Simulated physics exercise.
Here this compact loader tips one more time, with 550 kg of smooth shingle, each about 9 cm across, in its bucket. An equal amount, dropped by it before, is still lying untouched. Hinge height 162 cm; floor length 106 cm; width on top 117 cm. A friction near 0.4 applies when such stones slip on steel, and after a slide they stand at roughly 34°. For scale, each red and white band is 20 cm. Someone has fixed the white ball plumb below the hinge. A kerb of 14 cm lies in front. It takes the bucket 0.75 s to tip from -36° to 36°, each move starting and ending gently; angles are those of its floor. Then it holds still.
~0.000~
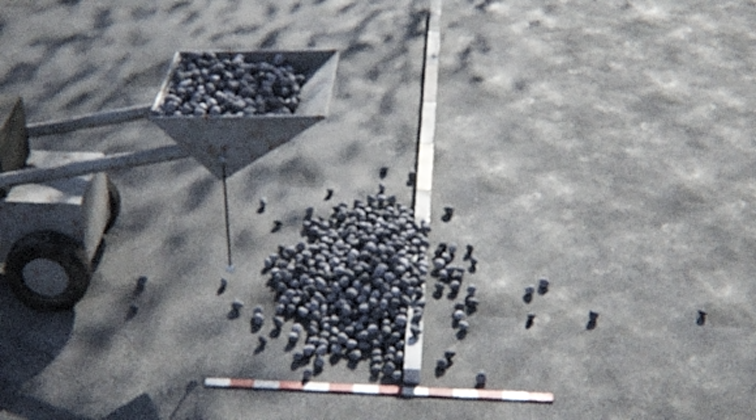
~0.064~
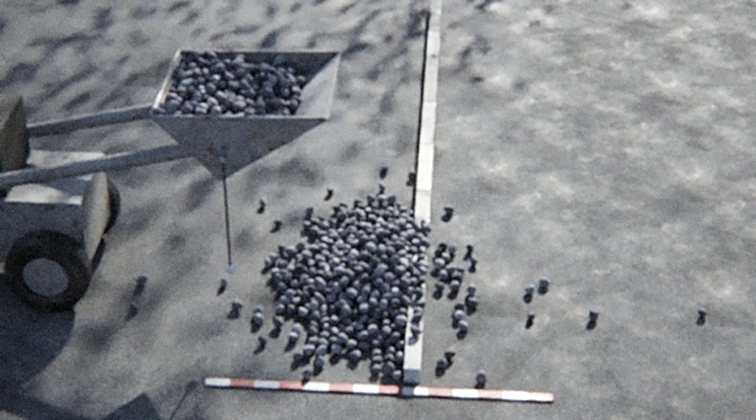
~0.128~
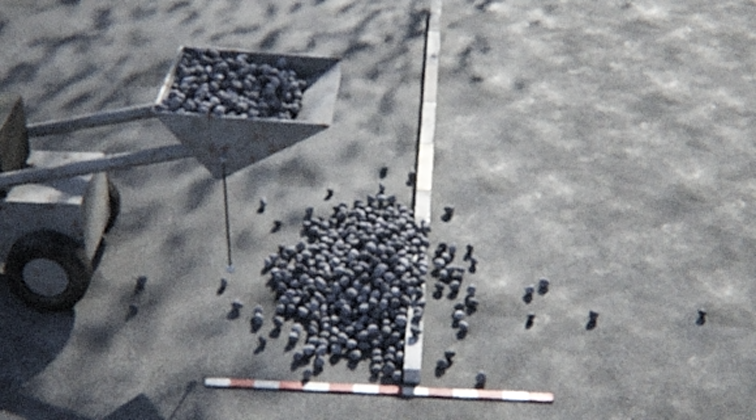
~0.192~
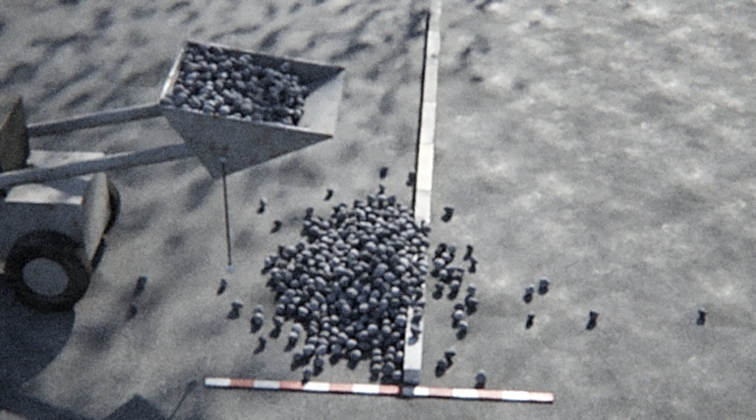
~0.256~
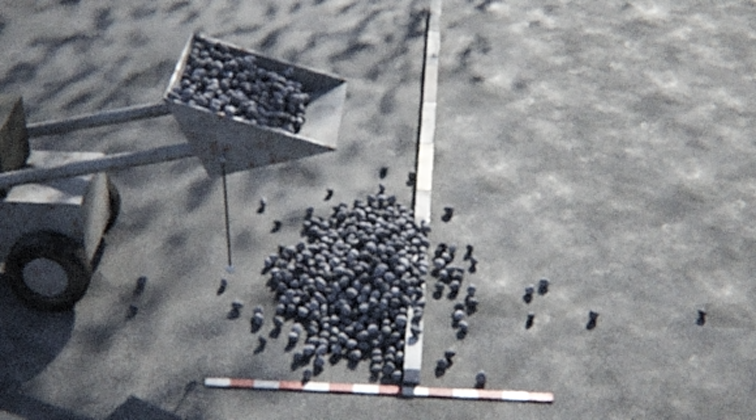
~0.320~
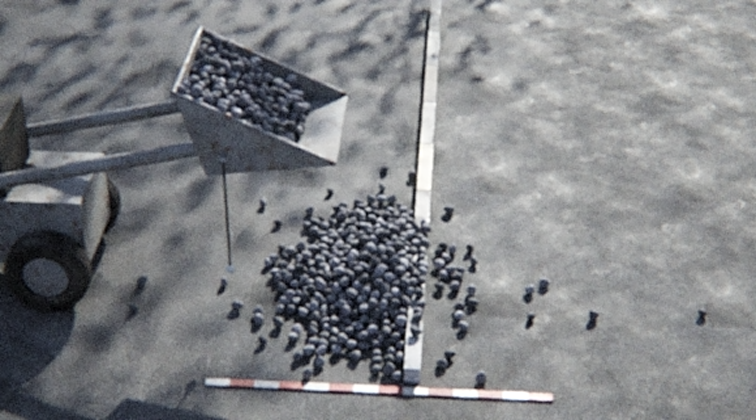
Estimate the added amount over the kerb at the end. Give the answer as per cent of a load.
Roughly 35 per cent of a load.
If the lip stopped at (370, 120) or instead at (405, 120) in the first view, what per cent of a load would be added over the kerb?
Case one about 75 %, case two about 95 %.
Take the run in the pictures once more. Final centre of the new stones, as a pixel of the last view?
In the last view, somewhere near (386, 267).
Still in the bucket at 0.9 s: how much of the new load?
Some 80 percent, roughly.
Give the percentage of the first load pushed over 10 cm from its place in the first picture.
Roughly 25 per cent of them.
After 0.6 s the floor is at 25°; in per cent of one load, 100 in the bucket, 95 on this side of the kerb, 5 over the kerb; the foremost stones are at (541, 306).
After 0.9 s the floor is at 36°; in per cent of one load, 82 in the bucket, 113 on this side of the kerb, 5 over the kerb; the foremost stones are at (541, 306).
After 1.2 s the floor is at 36°; in per cent of one load, 27 in the bucket, 167 on this side of the kerb, 6 over the kerb; the foremost stones are at (541, 306).
After 4.0 s the floor is at 36°; in per cent of one load, 0 in the bucket, 161 on this side of the kerb, 39 over the kerb; the foremost stones are at (657, 288). Net gain over the kerb, 35.
